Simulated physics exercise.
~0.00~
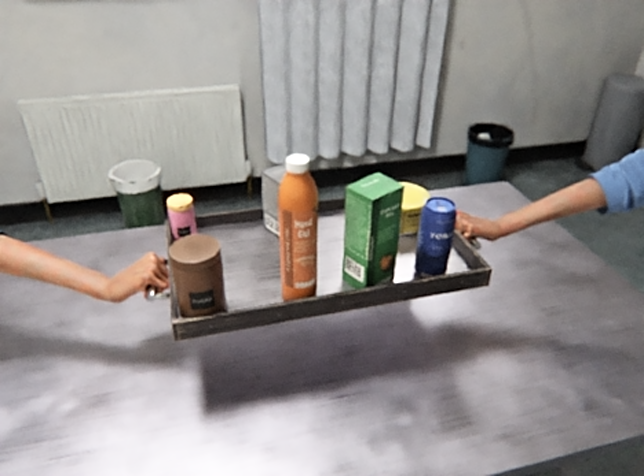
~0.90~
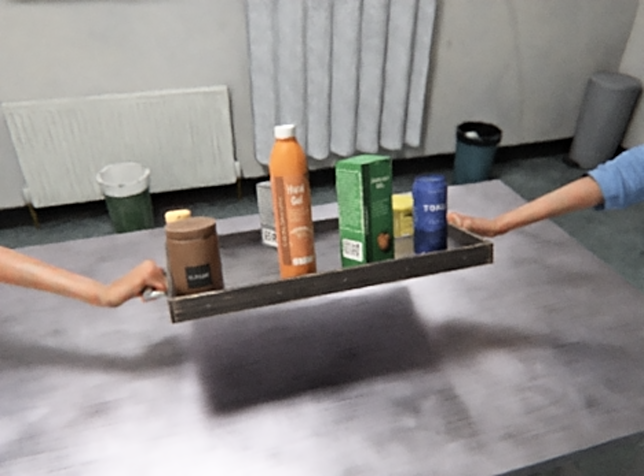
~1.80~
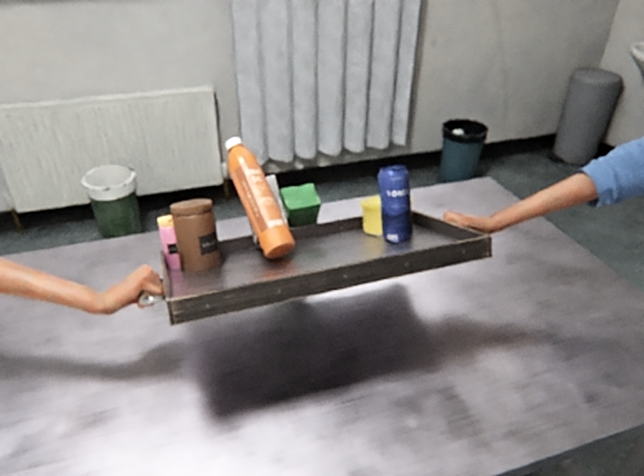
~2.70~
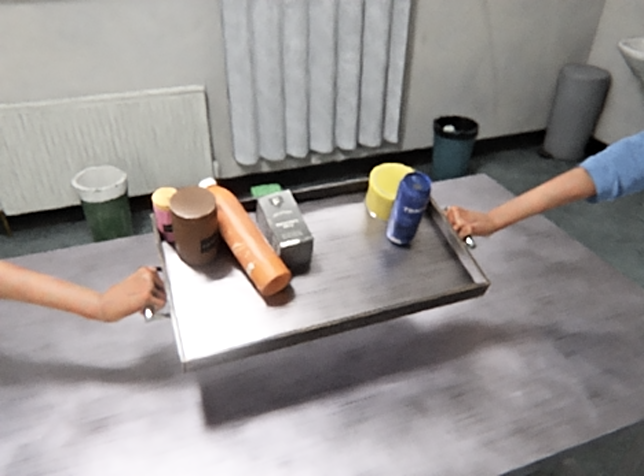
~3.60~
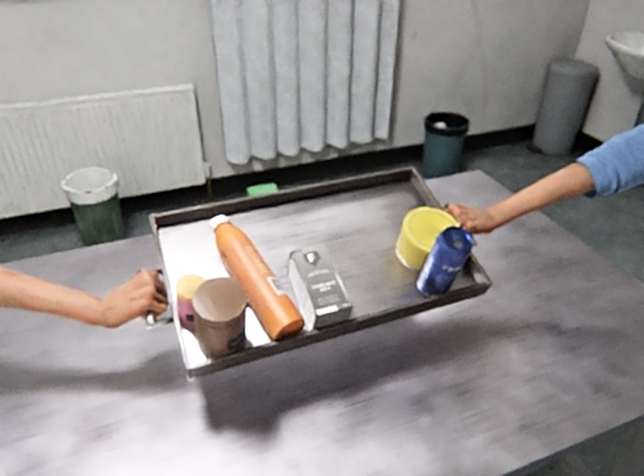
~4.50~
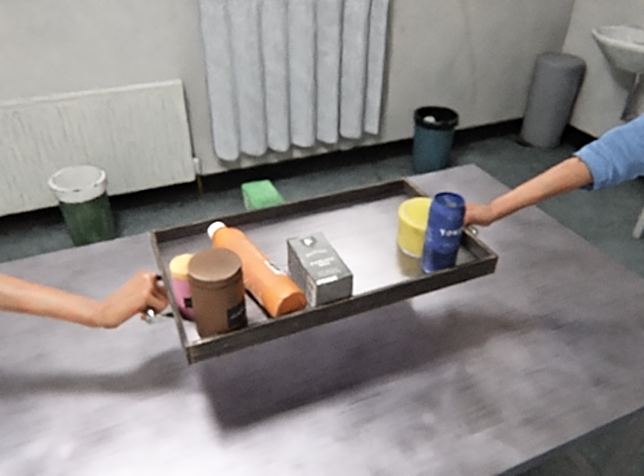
Two hands tilt a tray of containers, toppling several as a green carton falls off.
